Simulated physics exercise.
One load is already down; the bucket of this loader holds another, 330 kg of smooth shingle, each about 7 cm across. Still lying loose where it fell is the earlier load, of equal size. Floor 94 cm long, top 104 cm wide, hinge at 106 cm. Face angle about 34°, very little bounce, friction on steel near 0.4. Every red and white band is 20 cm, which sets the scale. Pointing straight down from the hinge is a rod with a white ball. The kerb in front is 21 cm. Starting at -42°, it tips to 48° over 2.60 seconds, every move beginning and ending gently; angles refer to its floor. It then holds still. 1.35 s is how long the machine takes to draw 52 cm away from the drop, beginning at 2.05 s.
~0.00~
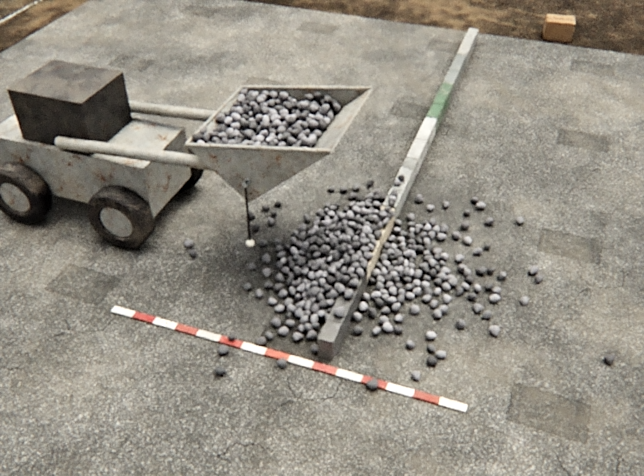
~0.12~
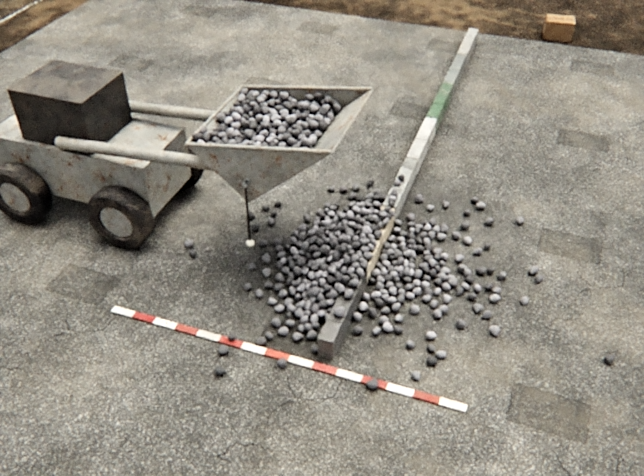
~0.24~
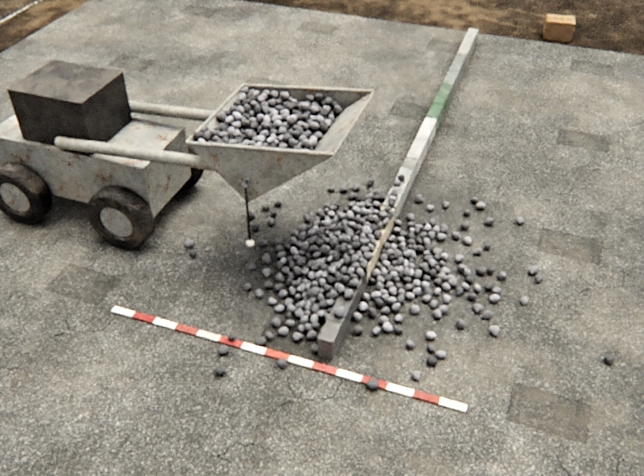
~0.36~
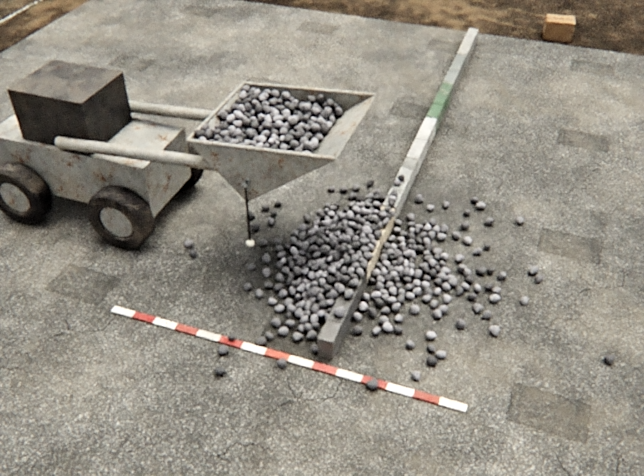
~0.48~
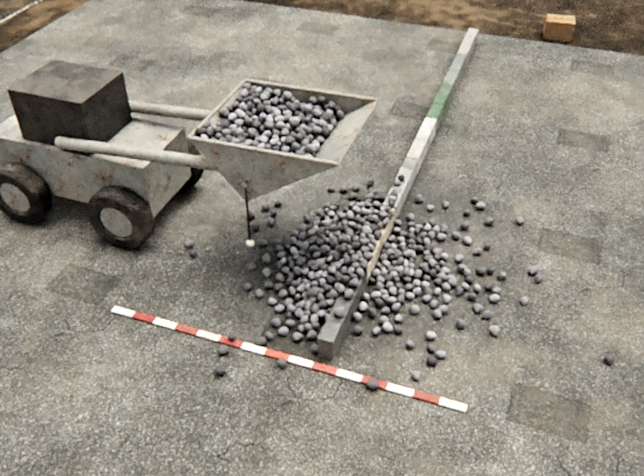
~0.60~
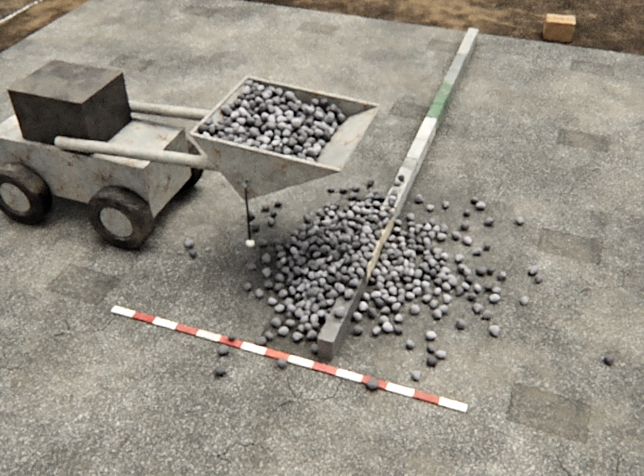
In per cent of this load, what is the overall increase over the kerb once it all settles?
31 out of 100, about.
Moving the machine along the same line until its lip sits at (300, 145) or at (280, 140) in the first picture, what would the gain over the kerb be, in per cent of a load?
5 % and 0 %.
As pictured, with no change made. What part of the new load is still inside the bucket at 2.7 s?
Roughly 0 parts in a hundred of the load.
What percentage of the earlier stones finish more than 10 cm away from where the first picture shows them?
15 %.
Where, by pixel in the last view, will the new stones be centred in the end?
Their centre ends up near (344, 248).
After 2.0 s the floor is at 34°; in per cent of one load, 81 in the bucket, 92 on this side of the kerb, 27 over the kerb; the foremost stones are at (527, 288).
After 2.7 s the floor is at 48°; in per cent of one load, 0 in the bucket, 144 on this side of the kerb, 56 over the kerb; the foremost stones are at (527, 288).
After 3.8 s the floor is at 48°; in per cent of one load, 0 in the bucket, 142 on this side of the kerb, 58 over the kerb; the foremost stones are at (527, 288).
After 6.4 s the floor is at 48°; in per cent of one load, 0 in the bucket, 142 on this side of the kerb, 58 over the kerb; the foremost stones are at (527, 288). Net gain over the kerb, 31.
